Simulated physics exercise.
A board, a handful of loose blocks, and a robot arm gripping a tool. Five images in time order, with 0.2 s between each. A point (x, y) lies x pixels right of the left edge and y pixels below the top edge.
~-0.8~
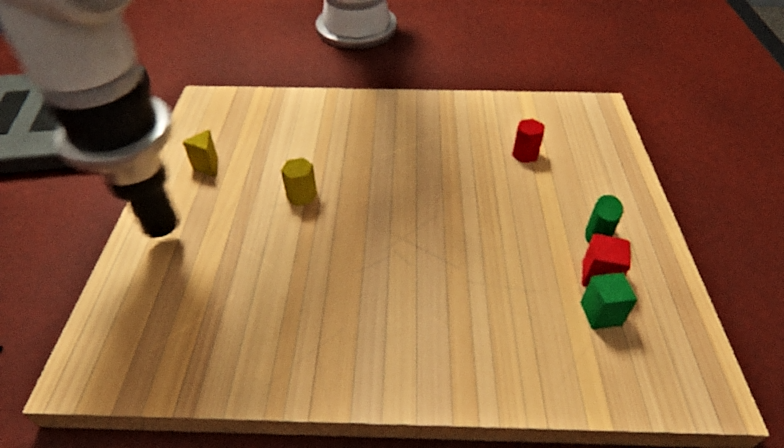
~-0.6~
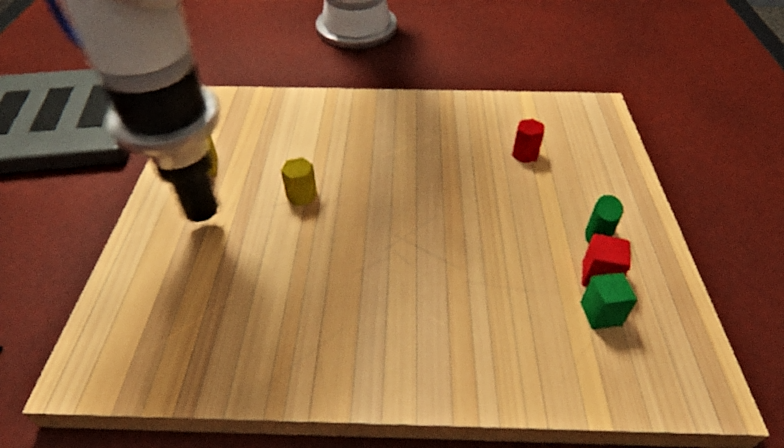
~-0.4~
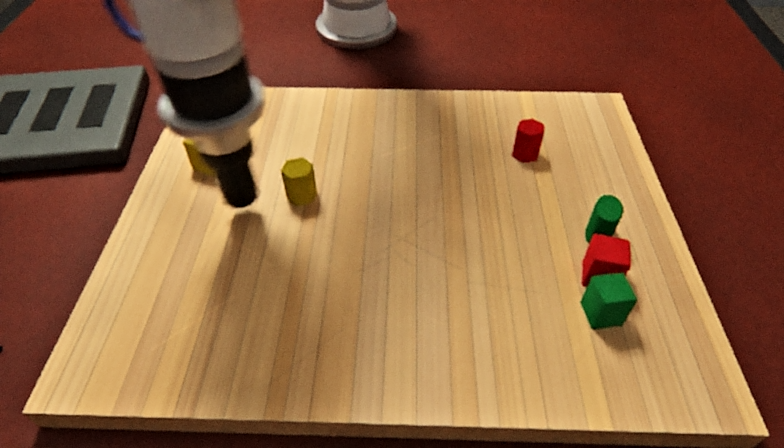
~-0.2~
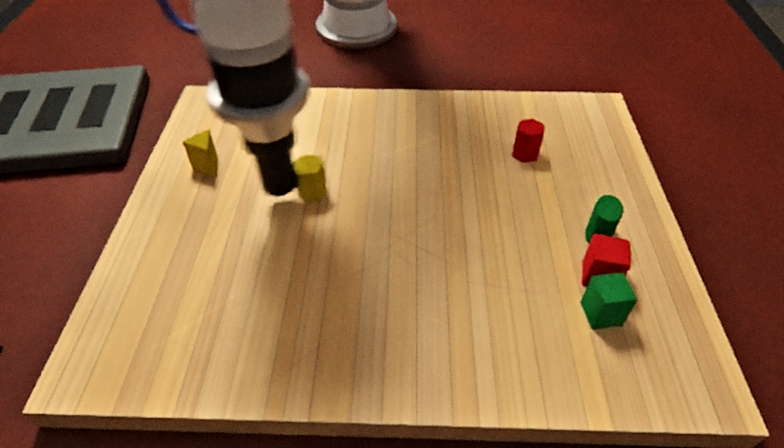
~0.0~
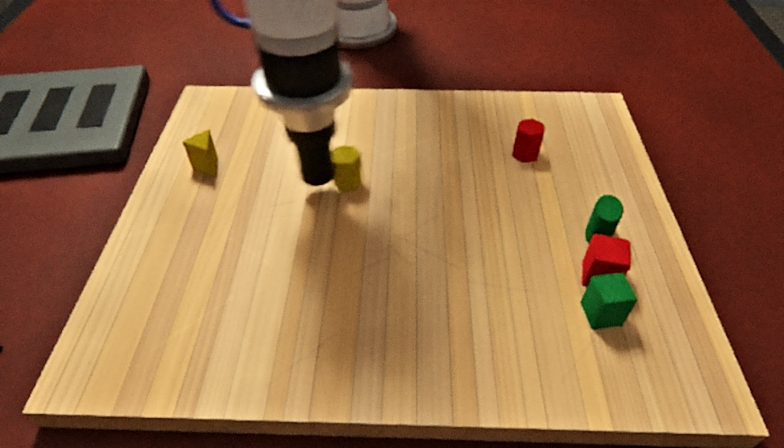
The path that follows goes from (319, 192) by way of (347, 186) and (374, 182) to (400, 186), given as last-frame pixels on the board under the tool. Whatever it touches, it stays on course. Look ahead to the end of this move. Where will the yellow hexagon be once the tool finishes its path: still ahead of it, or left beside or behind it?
It escapes to one side.
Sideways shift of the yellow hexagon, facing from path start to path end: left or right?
Taking start-to-end as forward, the block's sideways shift goes to the left.
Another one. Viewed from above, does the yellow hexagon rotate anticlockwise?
Yes - that is the case.
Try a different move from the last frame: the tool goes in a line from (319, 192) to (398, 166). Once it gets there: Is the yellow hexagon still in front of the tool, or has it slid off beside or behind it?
By then it is in front of the tool.
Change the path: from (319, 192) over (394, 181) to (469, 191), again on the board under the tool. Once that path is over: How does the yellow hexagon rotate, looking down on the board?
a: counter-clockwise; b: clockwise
Correct choice: A.
On the path given first. Halfway along, tool at (360, 167); yellow hexagon at (386, 144), turned 10° anticlockwise.
At the end, tool at (400, 169); yellow hexagon at (409, 138), turned 40° anticlockwise.
